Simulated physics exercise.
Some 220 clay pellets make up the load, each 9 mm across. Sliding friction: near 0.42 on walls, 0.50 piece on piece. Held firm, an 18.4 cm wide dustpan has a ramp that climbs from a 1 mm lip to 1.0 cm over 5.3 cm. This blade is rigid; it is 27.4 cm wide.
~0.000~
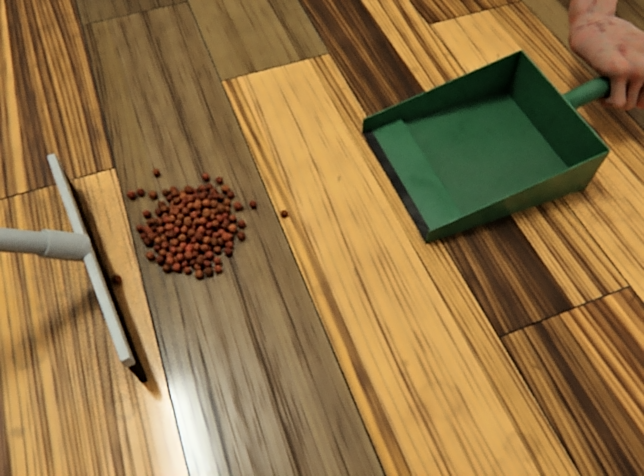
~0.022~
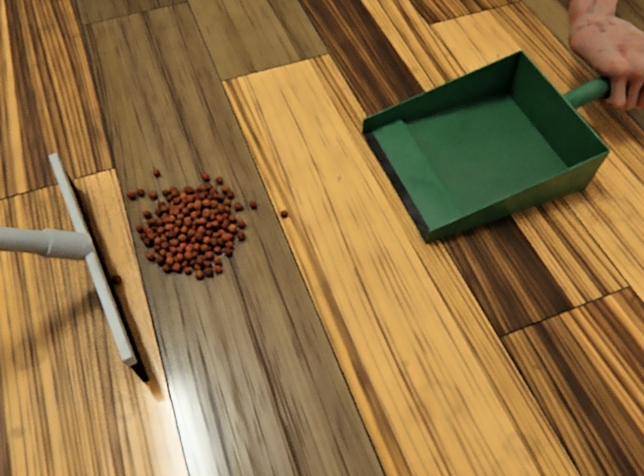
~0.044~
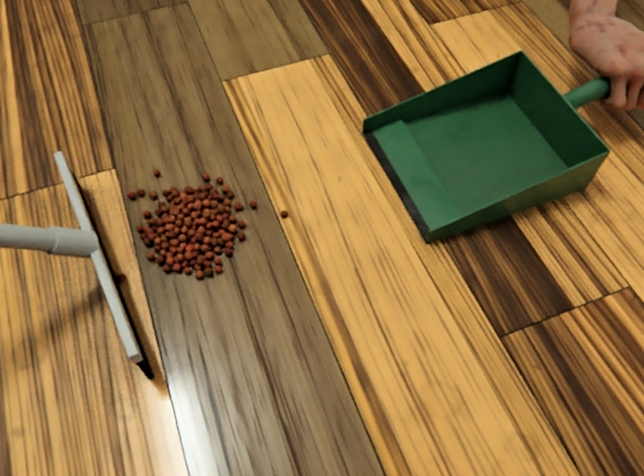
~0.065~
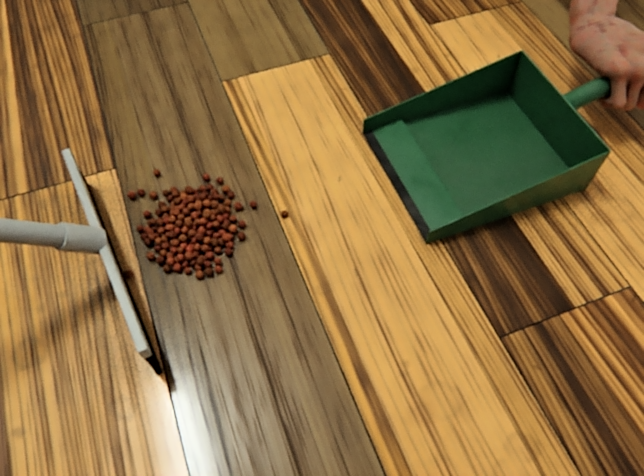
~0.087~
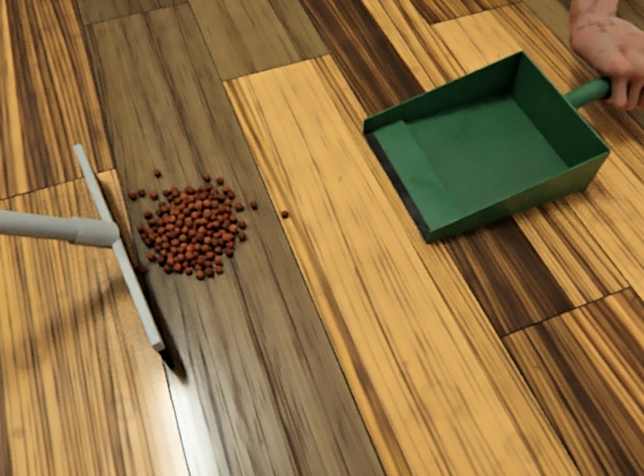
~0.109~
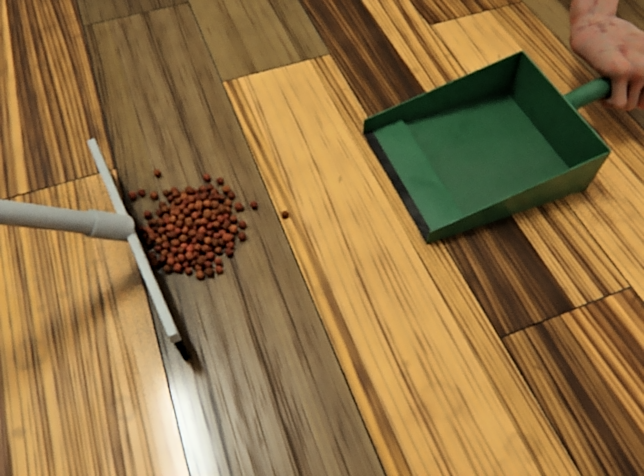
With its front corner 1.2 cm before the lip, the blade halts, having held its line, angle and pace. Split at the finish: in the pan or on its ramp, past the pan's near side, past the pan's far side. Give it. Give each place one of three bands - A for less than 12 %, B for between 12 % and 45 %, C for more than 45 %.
Pan: An intermediate share. Near side: A minor share. Far side: An intermediate share.
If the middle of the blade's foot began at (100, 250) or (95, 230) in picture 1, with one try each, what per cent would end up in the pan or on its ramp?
About 40 and 40 per cent.
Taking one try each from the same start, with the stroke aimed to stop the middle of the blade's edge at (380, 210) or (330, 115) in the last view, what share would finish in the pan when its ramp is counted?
Some 45 in a hundred and 30 in a hundred.
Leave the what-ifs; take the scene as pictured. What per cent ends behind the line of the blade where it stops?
Some 0 percent of it.
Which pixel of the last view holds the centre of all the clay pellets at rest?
Near (384, 142).
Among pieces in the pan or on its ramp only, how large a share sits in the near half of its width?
Something like 20 in a hundred.
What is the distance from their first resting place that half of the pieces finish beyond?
That distance is close to 28 cm.
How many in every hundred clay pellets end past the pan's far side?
I'd put it near 35 percent.
After 0.30 s, middle of the blade 16 cm from the lip; 0 % over the lip, far side 15 %, near side 0 %.
After 0.42 s, middle of the blade 7 cm from the lip; 0 % over the lip, far side 25 %, near side 0 %.
After 0.68 s, middle of the blade 3 cm from the lip; 40 % over the lip, far side 35 %, near side 0 %.
By 1.1 s all is still; pan 40 %, near side 0 %, far side 35 %, in front of the lip or behind the blade 25 %.
